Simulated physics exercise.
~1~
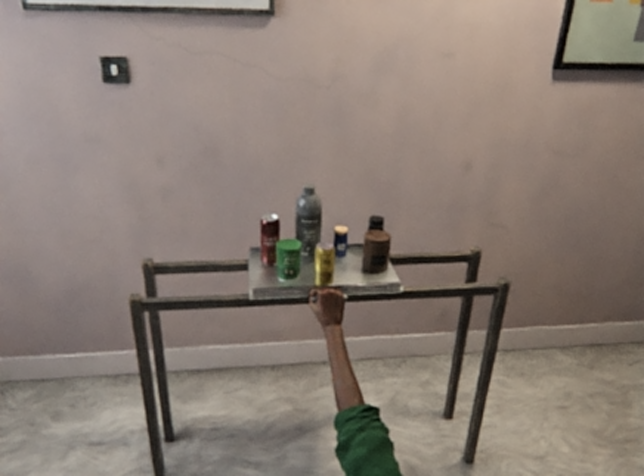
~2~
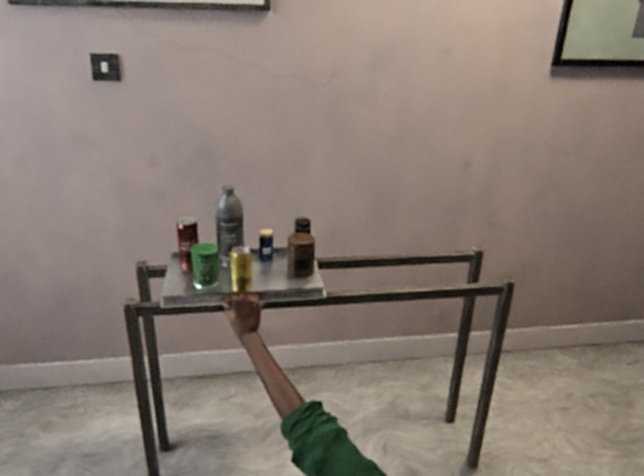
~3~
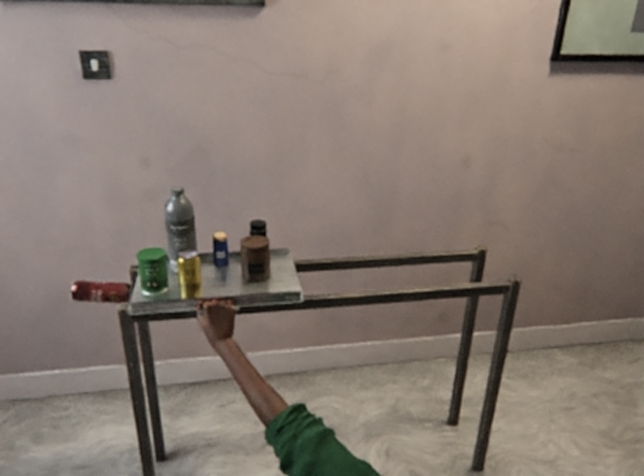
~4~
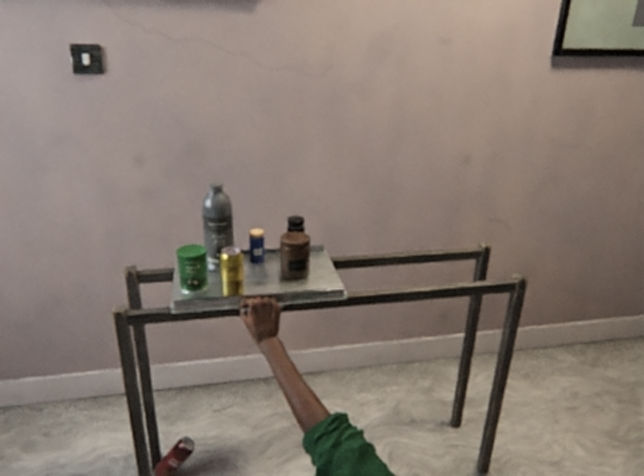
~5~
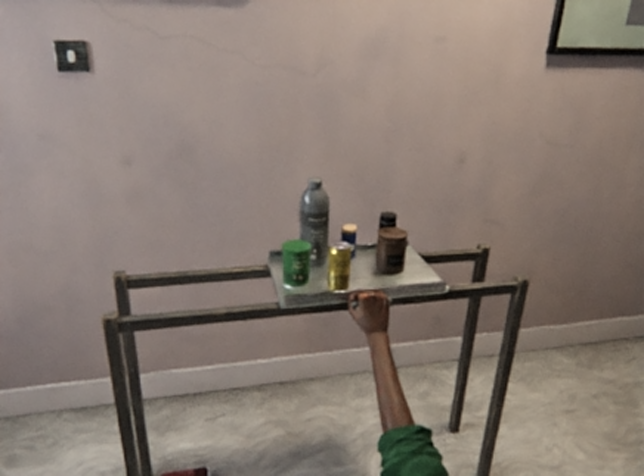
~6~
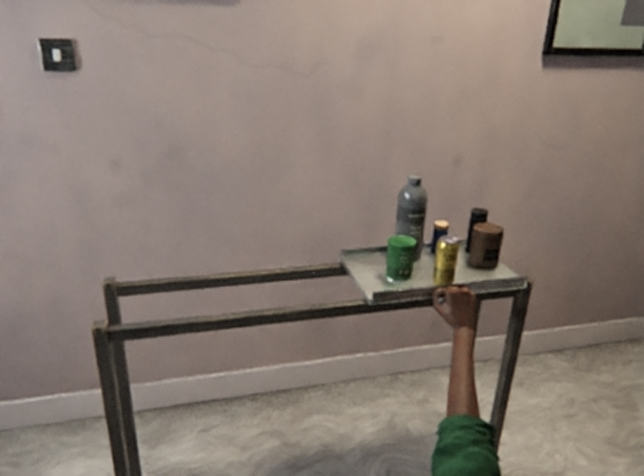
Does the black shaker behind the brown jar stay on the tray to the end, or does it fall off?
It stays on the tray, still standing behind the brown jar when the tray reaches the right end of the rails.
